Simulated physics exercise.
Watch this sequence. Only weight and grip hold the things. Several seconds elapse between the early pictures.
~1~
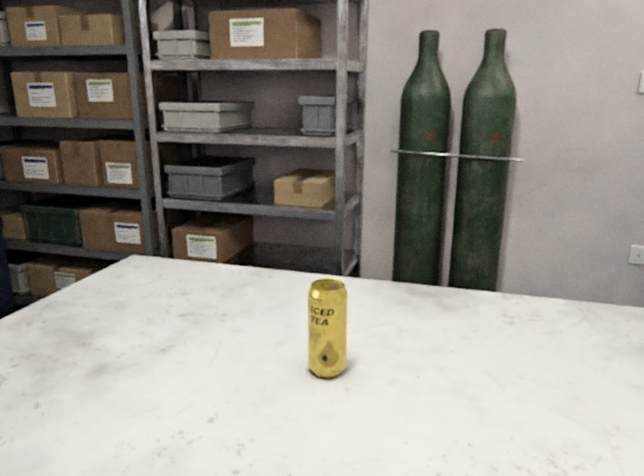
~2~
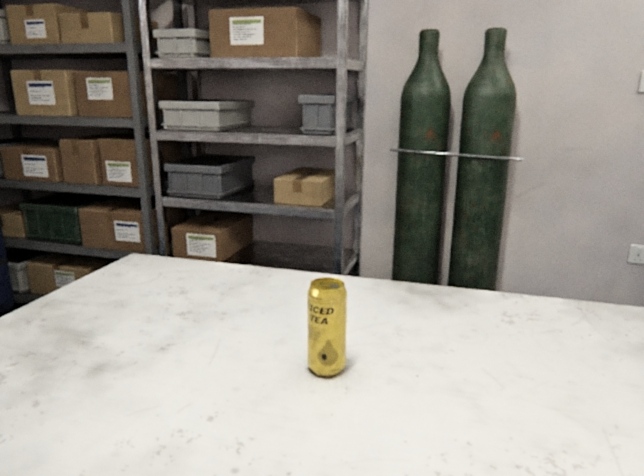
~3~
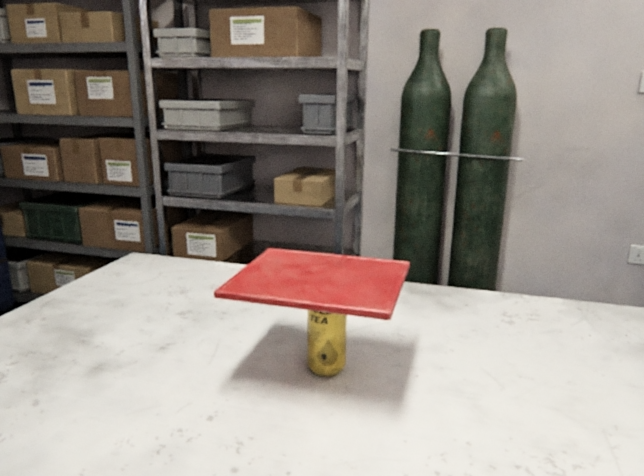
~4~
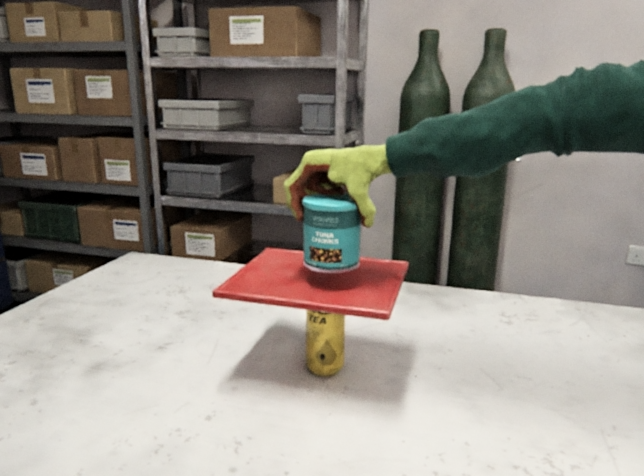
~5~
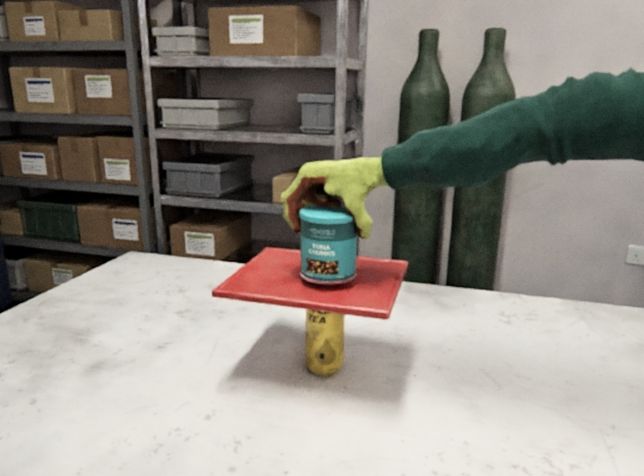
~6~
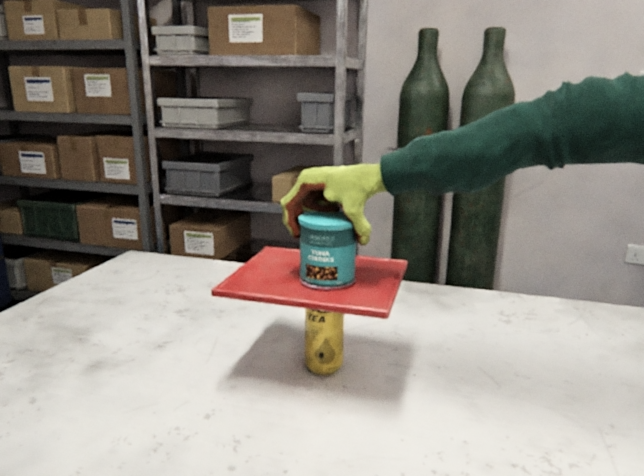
In a storeroom with metal shelves of boxes and two green cylinders against the wall, a still camera looks slightly down on a pale marbled table. A yellow iced tea can stands alone near the middle, and later a flat red board lies across its top. From the right, a green-sleeved arm with a yellow-green glove lowers a turquoise tin onto the board and keeps hold of it.
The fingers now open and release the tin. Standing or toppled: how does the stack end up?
The stack ends up standing.
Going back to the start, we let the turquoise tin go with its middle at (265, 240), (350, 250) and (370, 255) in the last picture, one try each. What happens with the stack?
Try 1: Topples; try 2: Stands; try 3: Topples.
Then, 0.70 s on from there, no change.
Then, 1.70 s on from there, turquoise tin resting near (328, 250).
In the end, all 3 unmoved. At the end, from the last picture's camera, turquoise tin near (328, 250). The stack stays up.
